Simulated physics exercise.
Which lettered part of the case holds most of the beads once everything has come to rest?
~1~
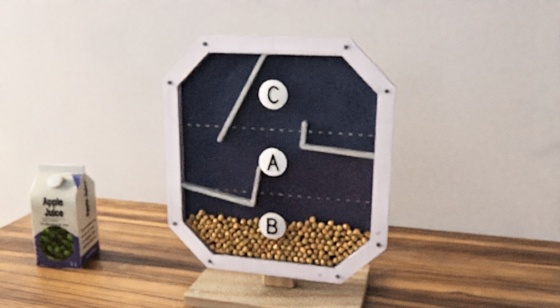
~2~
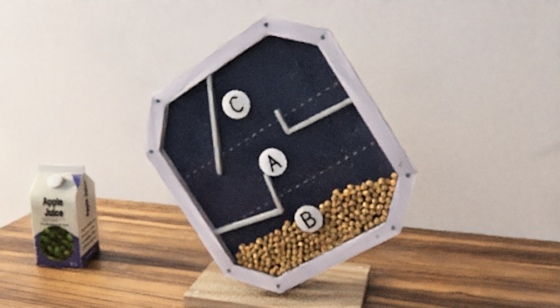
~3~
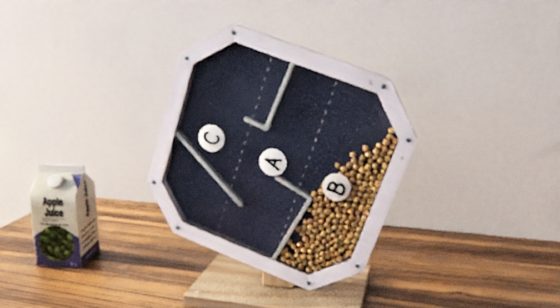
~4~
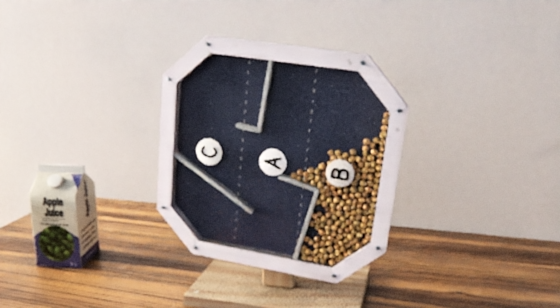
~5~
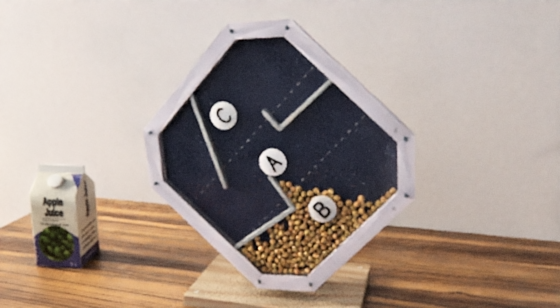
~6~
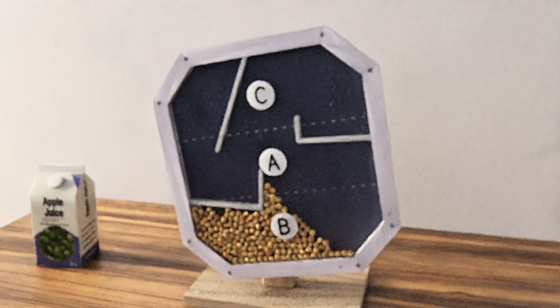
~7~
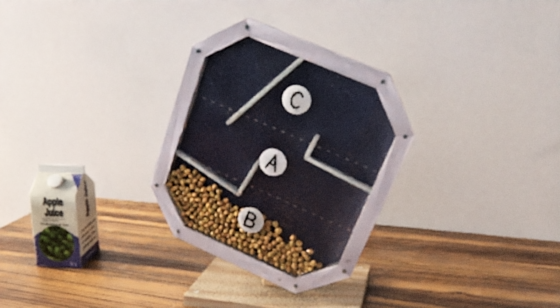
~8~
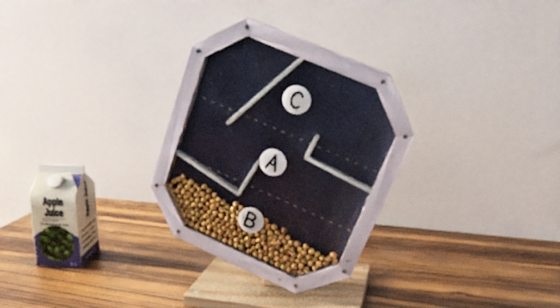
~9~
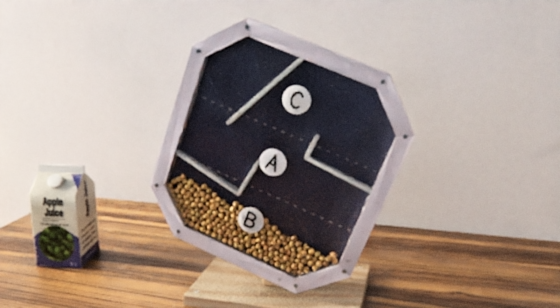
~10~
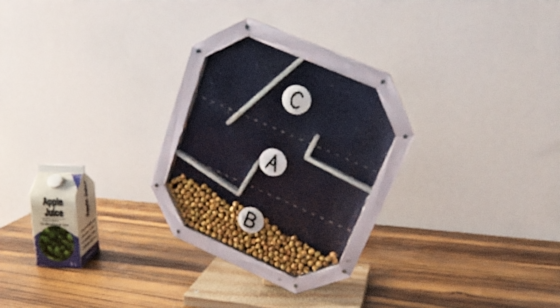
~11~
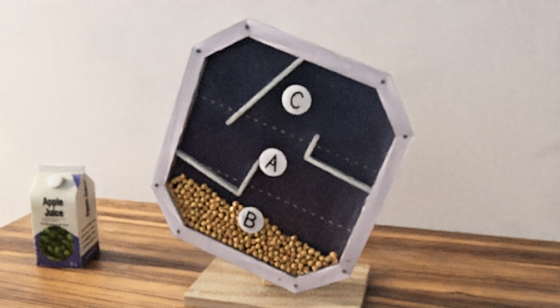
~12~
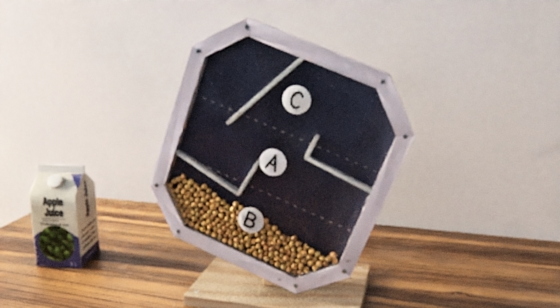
The part marked B holds the beads, which lie in a sloping heap along the bottom of the tilted case.
